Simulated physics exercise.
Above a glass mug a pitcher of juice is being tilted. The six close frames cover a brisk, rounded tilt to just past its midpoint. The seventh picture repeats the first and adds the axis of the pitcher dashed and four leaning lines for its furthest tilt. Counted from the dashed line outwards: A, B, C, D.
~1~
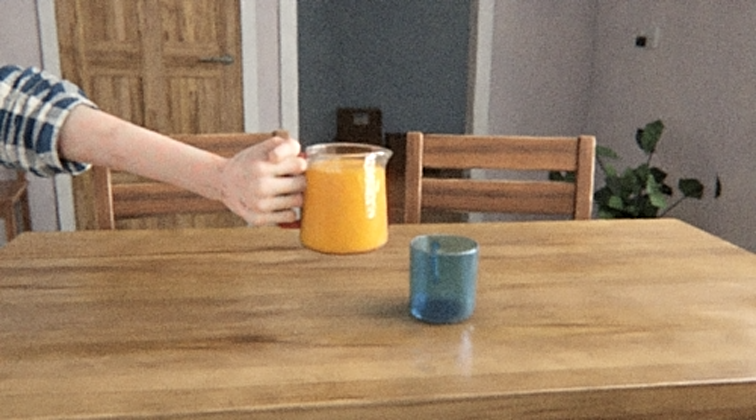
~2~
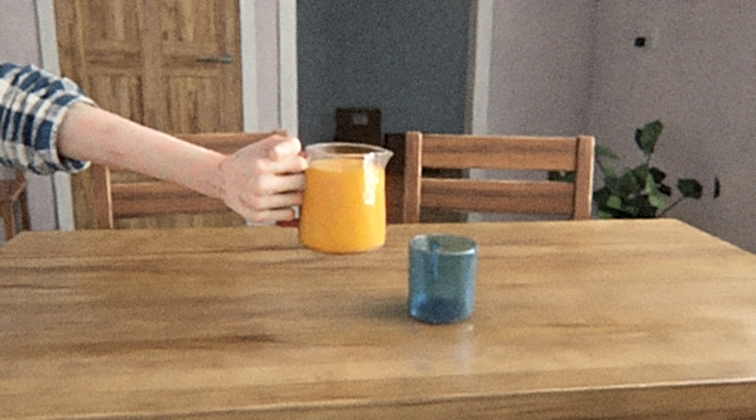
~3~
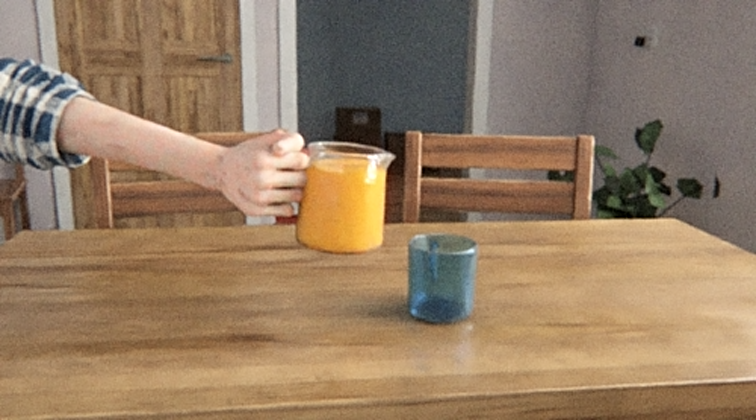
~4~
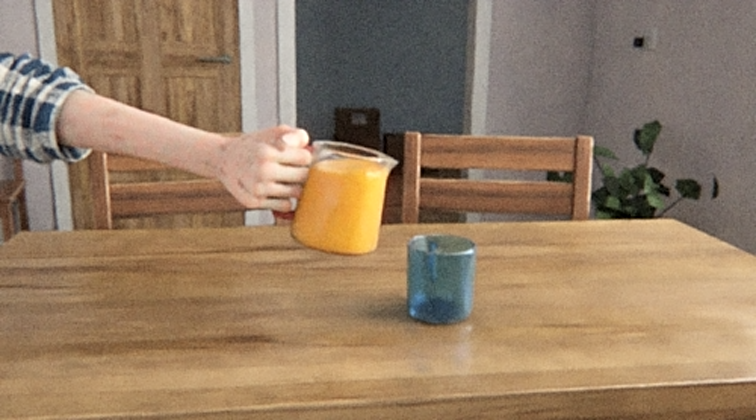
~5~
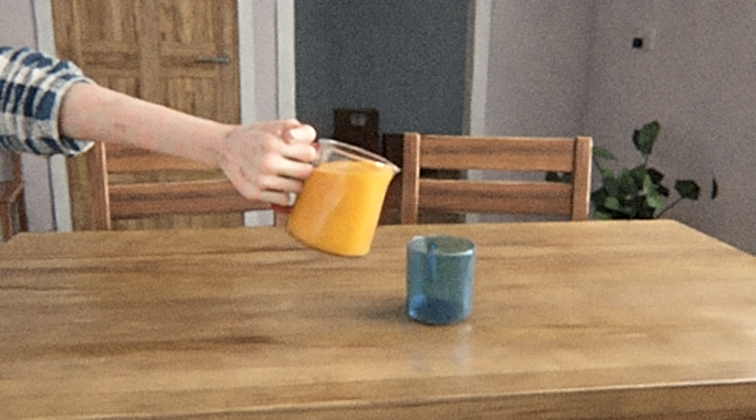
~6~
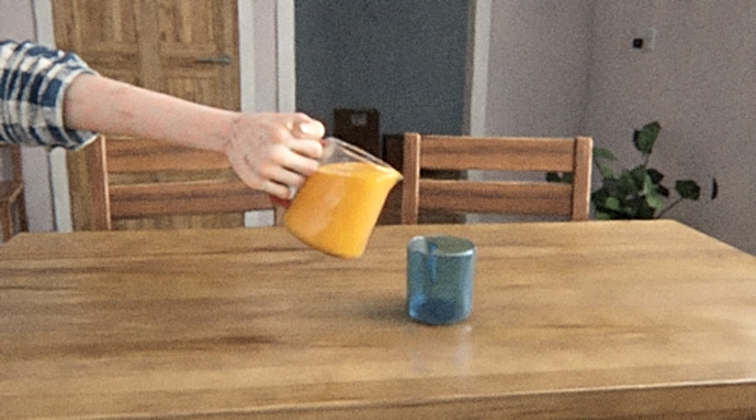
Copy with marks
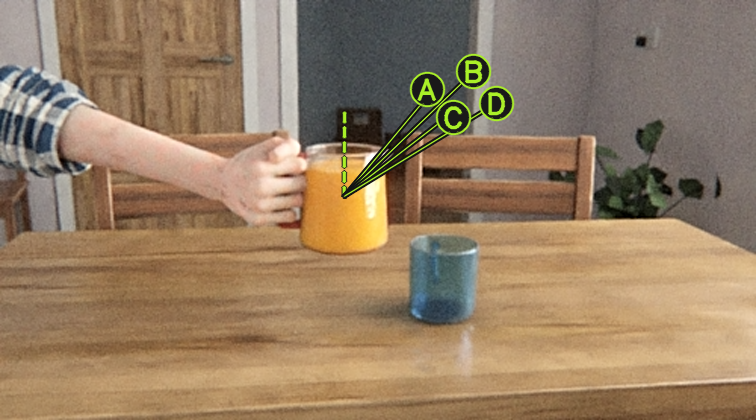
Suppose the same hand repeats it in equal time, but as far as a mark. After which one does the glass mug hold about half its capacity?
Line D.
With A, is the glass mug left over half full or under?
Under half.
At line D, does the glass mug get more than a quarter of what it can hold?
Yes, it does.
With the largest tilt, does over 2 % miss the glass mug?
No.
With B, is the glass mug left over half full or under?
Under.
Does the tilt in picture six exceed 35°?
No.
On the marked copy, A at (419, 105); B at (461, 83); C at (437, 124); D at (481, 112).
Choosing A, the glass mug ends with about 16 % of what it can hold.
Choosing B, the glass mug ends with about 24 % of what it can hold.
Choosing C, the glass mug ends with about 35 % of what it can hold.
Choosing D, the glass mug ends with about 49 % of what it can hold.
